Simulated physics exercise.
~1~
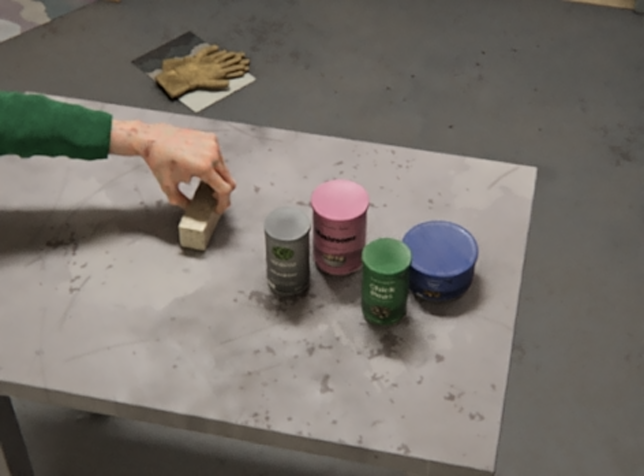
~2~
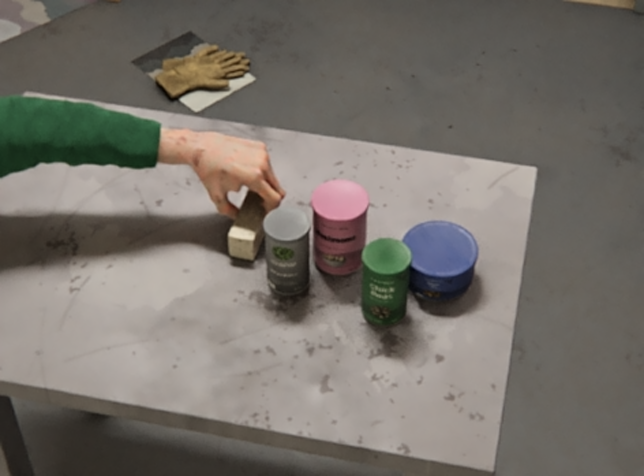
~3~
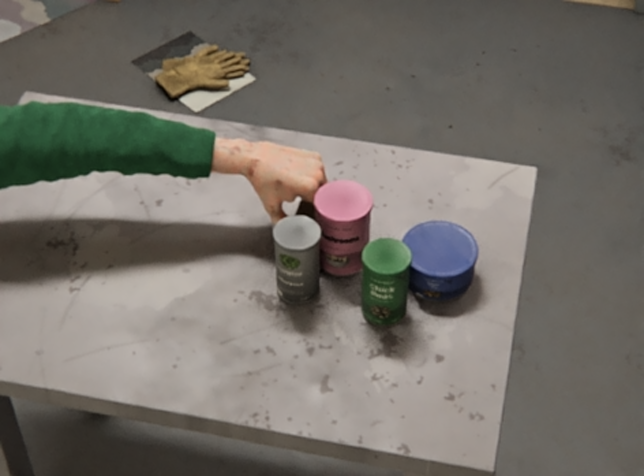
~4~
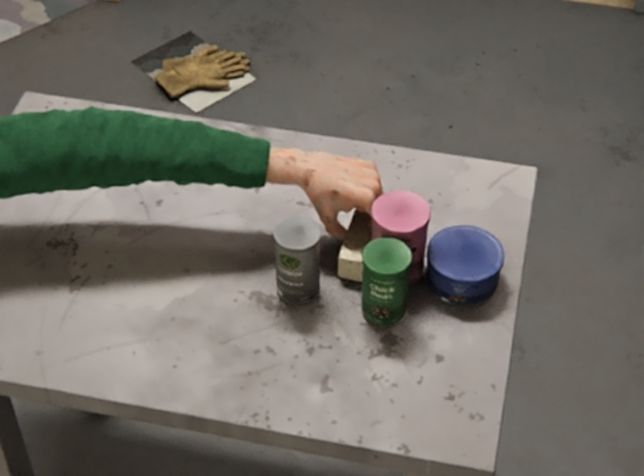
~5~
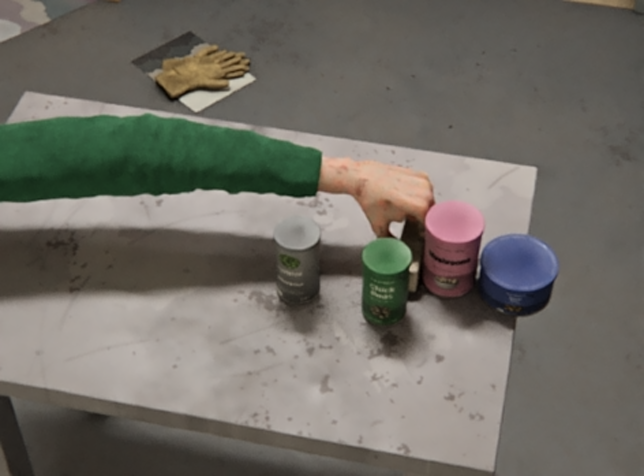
A hand in a green sleeve slid a small block rightward across a table, nudging a grey tin slightly, then pushing a pink tin and a blue tub along until the tub hung partly over the right edge, while the green tin stayed put.
